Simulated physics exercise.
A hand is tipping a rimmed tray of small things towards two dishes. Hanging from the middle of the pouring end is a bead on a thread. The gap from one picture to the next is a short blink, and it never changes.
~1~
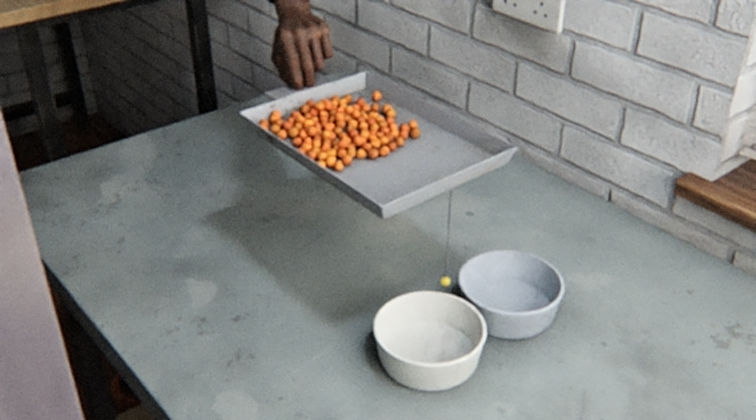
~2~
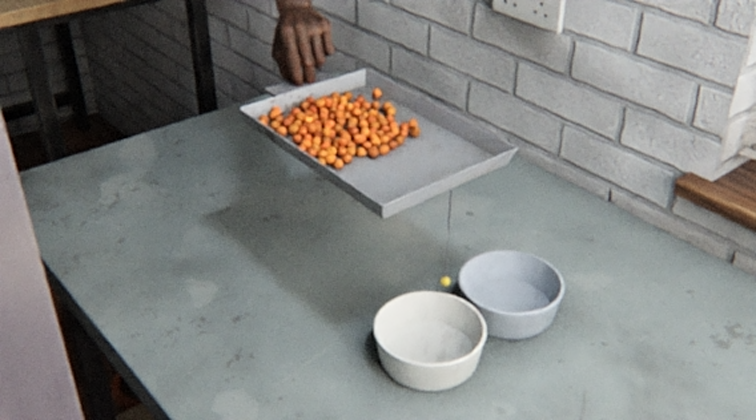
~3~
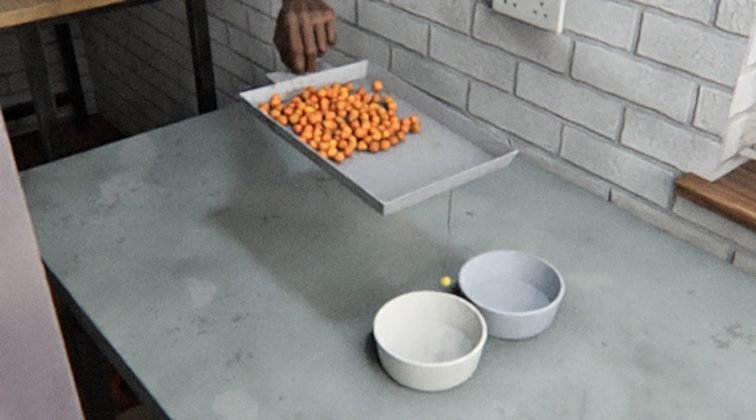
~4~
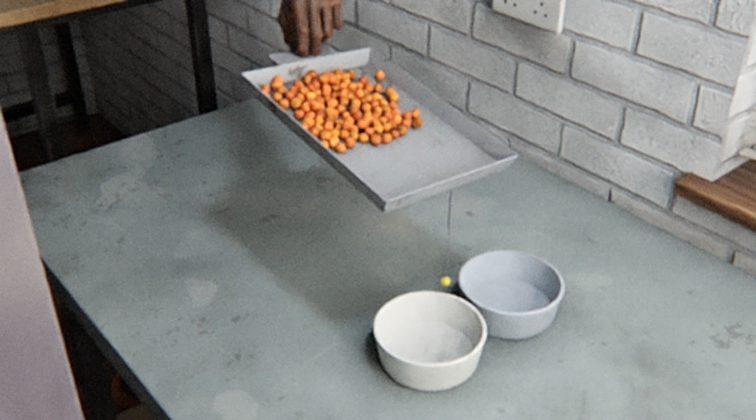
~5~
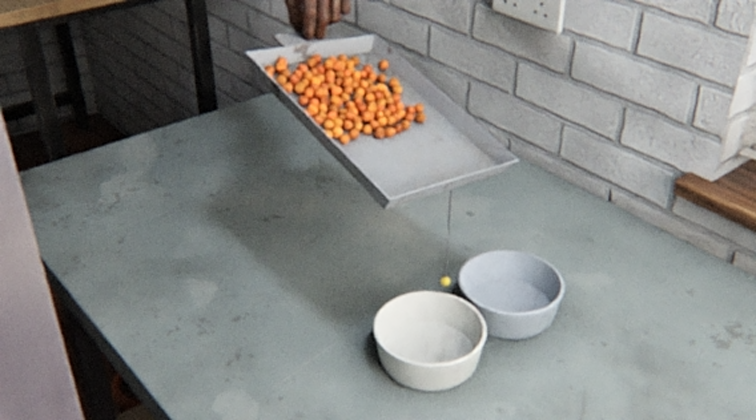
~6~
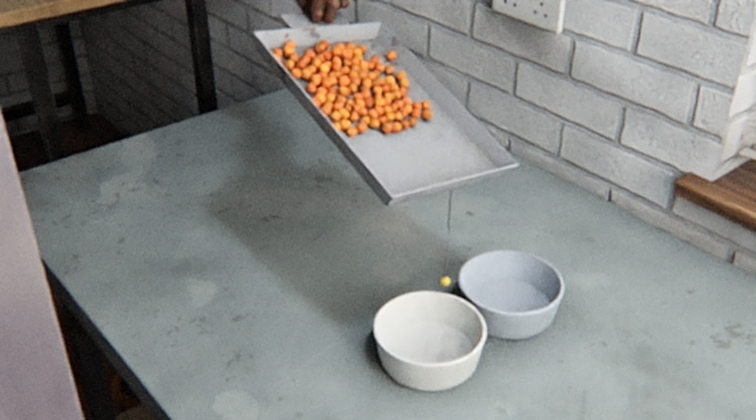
A hand raised the back of a grey tray of small orange, nut-like pieces above two bowls, tilting it gradually steeper towards its right front corner, while a small yellow bead hung still on a thread.
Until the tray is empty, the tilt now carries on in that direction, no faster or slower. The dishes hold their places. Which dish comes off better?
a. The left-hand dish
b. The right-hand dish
The right-hand dish (b).
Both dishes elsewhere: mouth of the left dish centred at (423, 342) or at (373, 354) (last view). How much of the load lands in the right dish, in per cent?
Close to 50 in a hundred, then close to 10 in a hundred.
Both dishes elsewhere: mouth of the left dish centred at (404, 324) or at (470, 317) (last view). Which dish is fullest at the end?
First try: The rightmost dish. Second try: The rightmost dish.
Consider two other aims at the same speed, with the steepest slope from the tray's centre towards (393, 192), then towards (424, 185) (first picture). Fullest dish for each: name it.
Results - the dish on the left side first, the dish on the left side second.
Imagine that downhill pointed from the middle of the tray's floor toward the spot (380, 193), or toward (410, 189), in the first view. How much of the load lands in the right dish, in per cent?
I'd say some 0 in a hundred at first, then 0 in a hundred.
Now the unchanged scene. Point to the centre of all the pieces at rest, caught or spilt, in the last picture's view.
Roughly at pixel (519, 302).
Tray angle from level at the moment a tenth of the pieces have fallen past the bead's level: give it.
Close to 70 degrees, I reckon.
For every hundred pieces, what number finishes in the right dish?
It comes to roughly 80 percent of the load.
Soon, tray tipped steeply; about two thirds on the tray; a stray few in the right dish; about a quarter in the air.
A while on, tray tipped past a quarter turn; a small part on the tray; about two thirds in the right dish; about a quarter outside both; a small part in the air.
Towards the end, tray tipped past a quarter turn; most in the right dish; about a quarter outside both.
Finally, tray tipped past a quarter turn; none in the left dish; most in the right dish; about a quarter outside both.
